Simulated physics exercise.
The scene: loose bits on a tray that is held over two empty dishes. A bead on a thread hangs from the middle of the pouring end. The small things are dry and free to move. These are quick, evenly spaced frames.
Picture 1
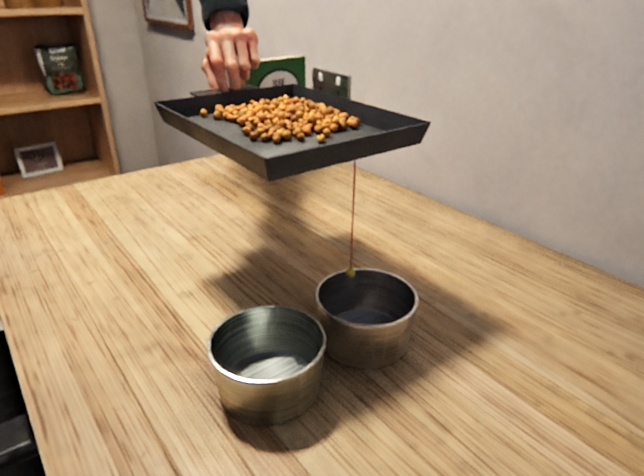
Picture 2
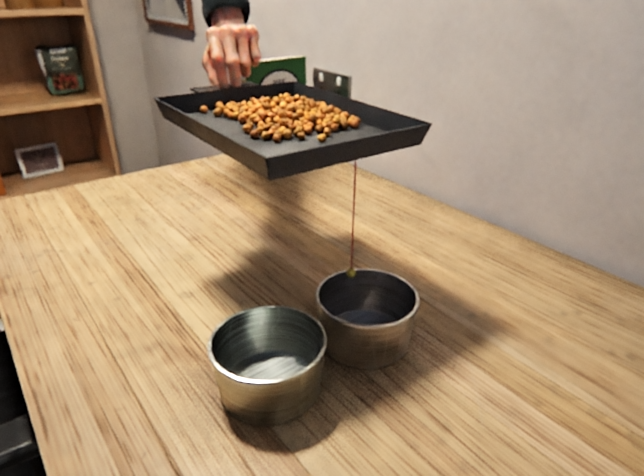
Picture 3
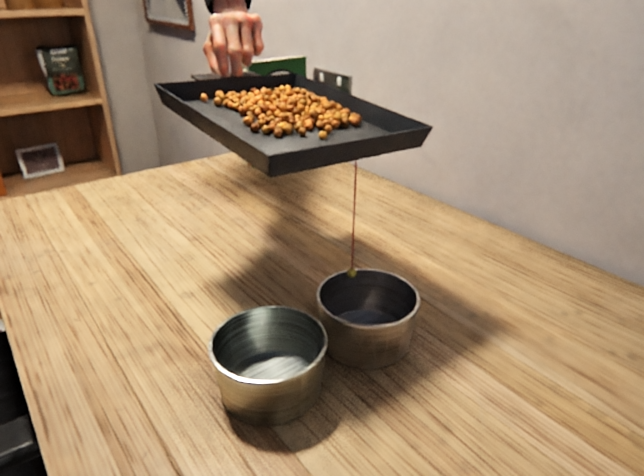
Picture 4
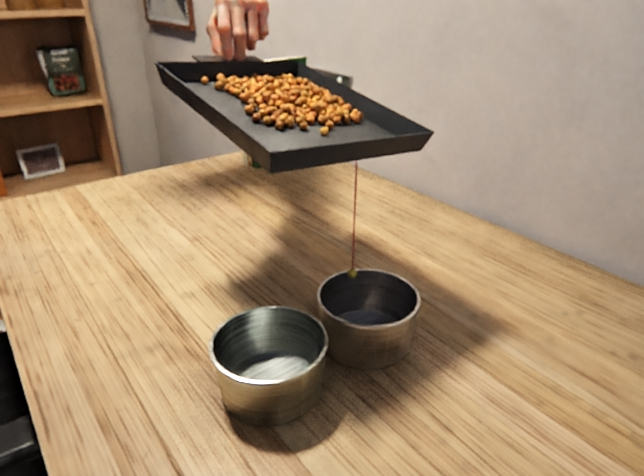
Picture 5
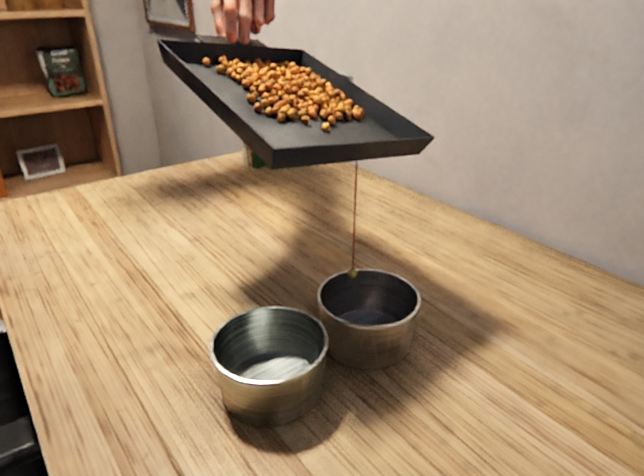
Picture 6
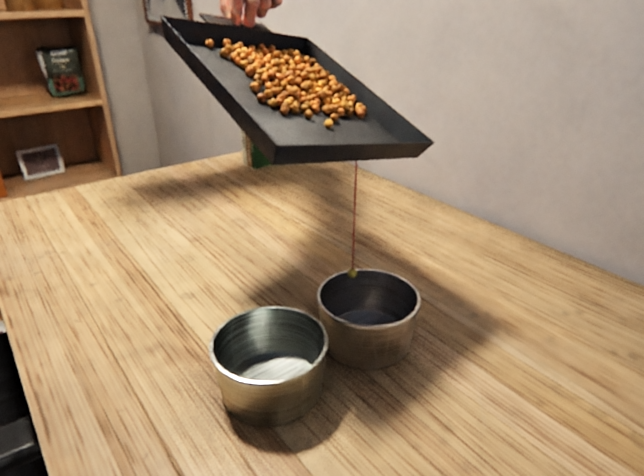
At first, a hand holds a dark tray of roasted chickpeas nearly level above two empty metal dishes on a wooden table, a thread hanging from its near edge. The hand then raises the far end, steadily steepening the tray's slant, while the chickpeas stay bunched on it.
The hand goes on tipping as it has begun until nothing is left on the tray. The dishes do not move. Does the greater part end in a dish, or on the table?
They take less than half between them.
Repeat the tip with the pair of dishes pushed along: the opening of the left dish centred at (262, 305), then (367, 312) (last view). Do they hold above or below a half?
In turn: Below a half; most of it.
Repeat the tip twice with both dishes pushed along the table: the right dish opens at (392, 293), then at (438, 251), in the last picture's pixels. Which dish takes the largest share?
In turn: Right; right.
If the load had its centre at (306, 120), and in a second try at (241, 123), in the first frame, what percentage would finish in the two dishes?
Roughly 20 per cent, and 20 per cent.
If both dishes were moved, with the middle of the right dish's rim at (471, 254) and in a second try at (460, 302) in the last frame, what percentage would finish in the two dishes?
Near 60 % and 10 %.
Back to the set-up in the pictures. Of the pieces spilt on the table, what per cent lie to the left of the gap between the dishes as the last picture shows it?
Roughly 0 in a hundred.
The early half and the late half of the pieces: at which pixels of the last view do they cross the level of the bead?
The first part at (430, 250); the rest at (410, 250).
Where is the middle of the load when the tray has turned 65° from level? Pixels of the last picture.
Around (387, 125).
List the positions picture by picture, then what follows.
In the first frame, corners of the pouring end (268, 155) and (422, 122), level; middle of the load (290, 118), roasted chickpeas; left dish (300, 392); right dish (400, 338); bead on its thread (351, 273).
In the second frame, corners of the pouring end (269, 154) and (423, 123), level; middle of the load (291, 116).
In the third frame, corners of the pouring end (271, 152) and (425, 125), tipped barely, lowest at the right corner; middle of the load (291, 110).
In the fourth frame, corners of the pouring end (274, 148) and (426, 130), tipped a little, lowest at the right corner; middle of the load (293, 100).
In the fifth frame, corners of the pouring end (278, 145) and (427, 135), tipped clearly, lowest at the right corner; middle of the load (295, 91).
In the sixth frame, corners of the pouring end (281, 141) and (427, 139), tipped clearly, lowest at the right corner; middle of the load (299, 82); left dish (302, 393); right dish (402, 339).
Just after the last frame, tray tipped steeply; almost all on the tray; just a few in the air.
A moment on, tray tipped past a quarter turn; roughly a third on the tray; just a few in the right dish; roughly a third outside both; roughly a quarter in the air.
Further on, tray tipped past a quarter turn; about a tenth in the right dish; almost all outside both.
When it is over, tray tipped past a quarter turn; not one in the left dish; about a tenth in the right dish; almost all outside both.
